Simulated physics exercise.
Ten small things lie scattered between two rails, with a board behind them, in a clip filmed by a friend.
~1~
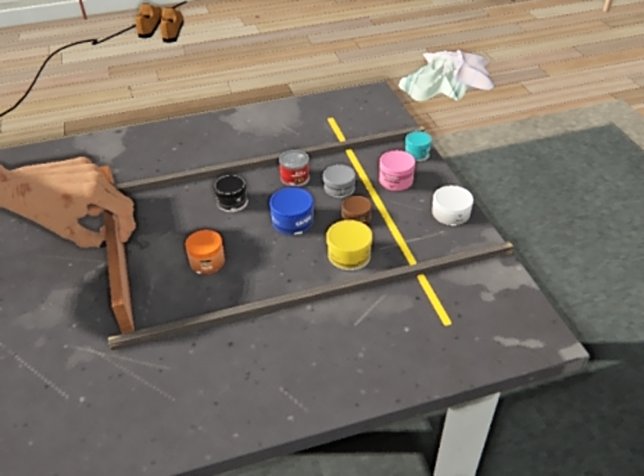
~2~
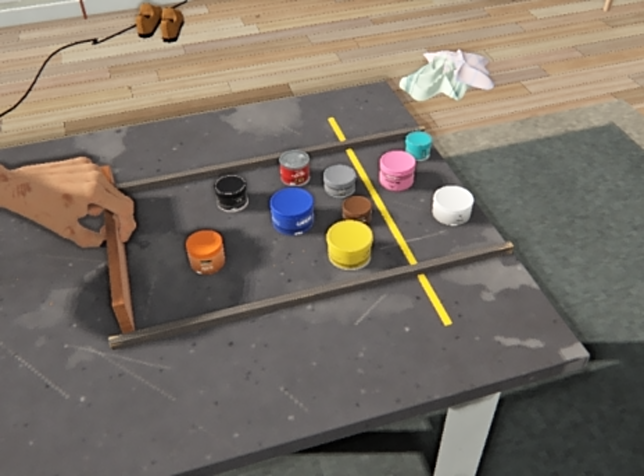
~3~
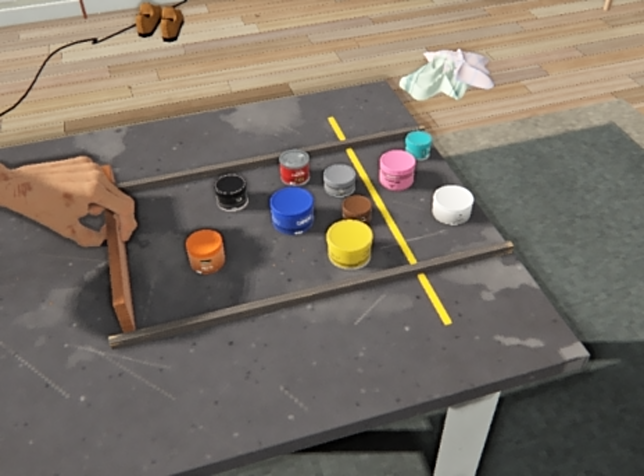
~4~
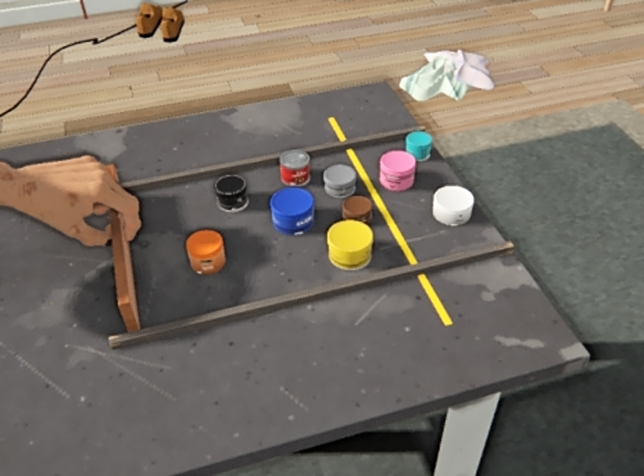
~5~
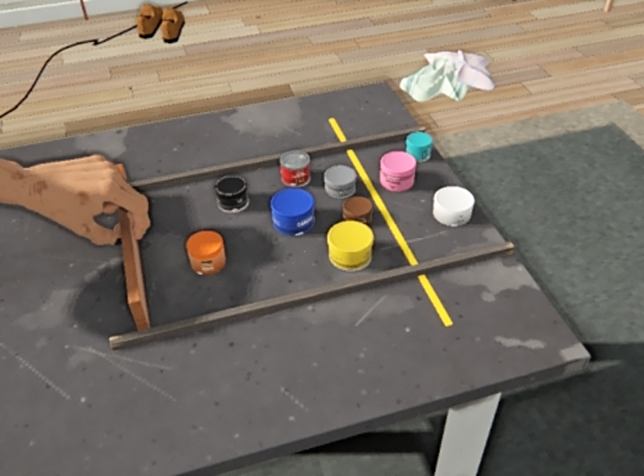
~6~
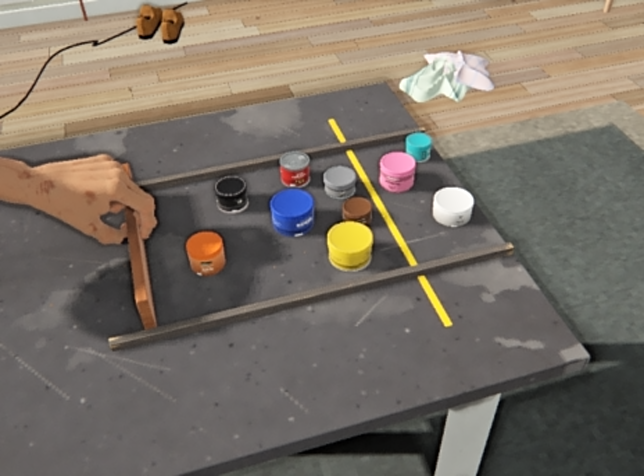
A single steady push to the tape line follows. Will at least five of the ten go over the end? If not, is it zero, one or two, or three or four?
The way I see it, not one of them ends up off the end.
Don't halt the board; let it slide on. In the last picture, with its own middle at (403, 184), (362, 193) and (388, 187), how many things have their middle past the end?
Over the end: 1, 0, 0.
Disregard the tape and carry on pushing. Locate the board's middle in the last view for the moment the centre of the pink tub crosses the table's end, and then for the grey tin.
Approx. (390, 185) / approx. (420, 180) for the other.
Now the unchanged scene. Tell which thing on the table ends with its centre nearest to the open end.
The answer is the pink tub.
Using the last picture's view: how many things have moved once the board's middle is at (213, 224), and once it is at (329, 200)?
The count is 1 at the first point and 7 at the second.
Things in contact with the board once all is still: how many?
The number is 5.
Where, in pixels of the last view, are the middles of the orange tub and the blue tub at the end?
In order, first (406, 211), then (396, 188).
A little later, none off yet; turquoise tin at rest near (419, 148); white tub at rest near (453, 207); pink tub at rest near (397, 172).
When it is over, the number that fall off is zero.
